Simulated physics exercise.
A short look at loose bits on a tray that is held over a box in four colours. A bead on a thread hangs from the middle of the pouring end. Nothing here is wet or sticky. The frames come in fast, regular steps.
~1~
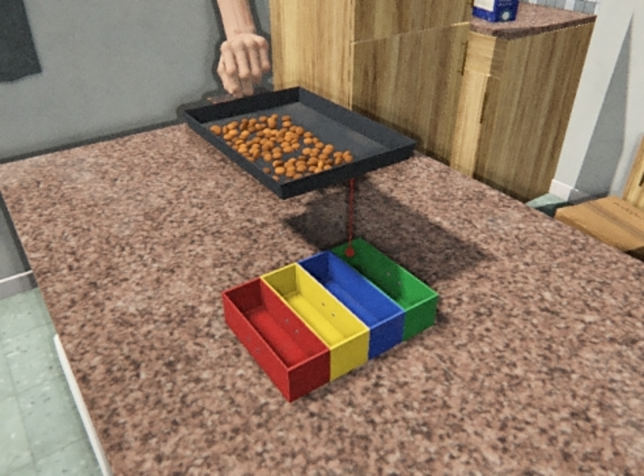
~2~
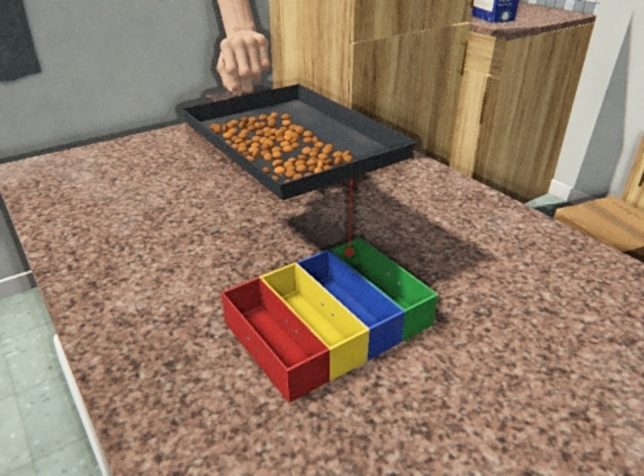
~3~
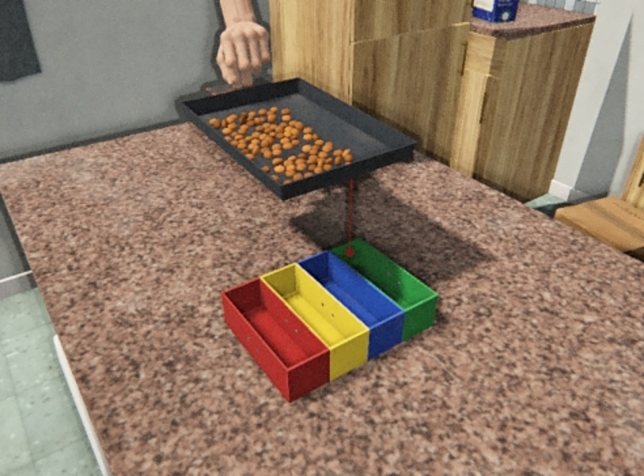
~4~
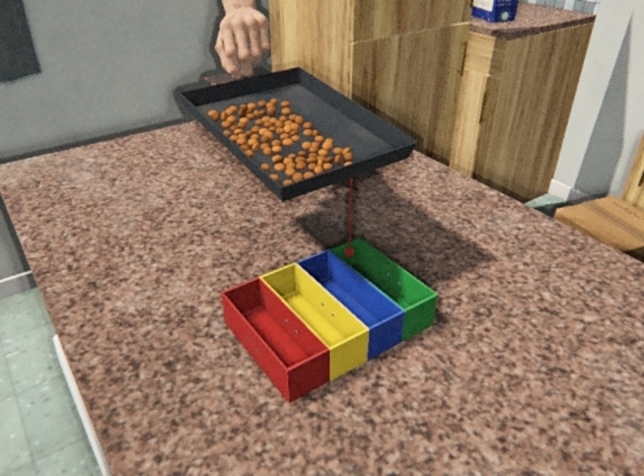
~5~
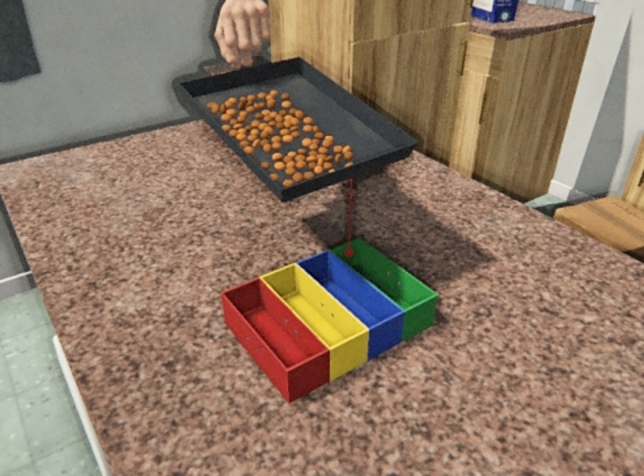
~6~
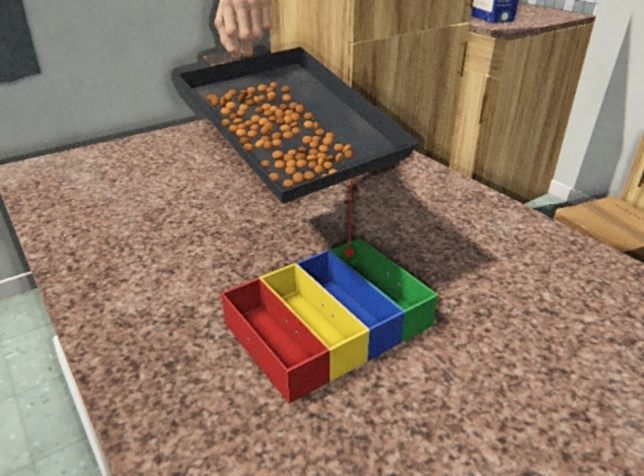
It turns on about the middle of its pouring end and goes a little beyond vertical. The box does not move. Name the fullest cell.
It favours the yellow compartment.
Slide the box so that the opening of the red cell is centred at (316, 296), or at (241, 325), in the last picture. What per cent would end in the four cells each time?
In turn 80 and 90 in a hundred.
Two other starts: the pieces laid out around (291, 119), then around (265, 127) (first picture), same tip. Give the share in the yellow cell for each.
About 30 and 50 per cent.
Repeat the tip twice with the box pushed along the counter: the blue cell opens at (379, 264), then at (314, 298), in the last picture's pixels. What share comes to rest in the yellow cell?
First some 30, then 10 per cent.
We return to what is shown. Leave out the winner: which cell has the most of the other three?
The runner-up: That blue cell.
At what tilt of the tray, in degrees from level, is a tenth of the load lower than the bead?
Around 95° of tilt.
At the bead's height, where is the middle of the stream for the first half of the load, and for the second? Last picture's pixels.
First near (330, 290), later near (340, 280).
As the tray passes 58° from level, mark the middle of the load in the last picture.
Roughly at (312, 152).
Soon after the last picture, tray tipped steeply; nearly all on the tray; a stray few falling or outside the box.
A little later, tray tipped right over; about a third on the tray; about a quarter in the yellow cell; a small part in the blue cell; a stray few in the green cell; a stray few in the red cell; about a quarter falling or outside the box.
Later still, tray tipped past a quarter turn; about half in the yellow cell; about a third in the blue cell; a small part in the green cell; a stray few in the red cell; a stray few falling or outside the box.
At rest, tray tipped past a quarter turn; about half in the yellow cell; about a third in the blue cell; a small part in the green cell; a stray few in the red cell; a stray few outside the box.
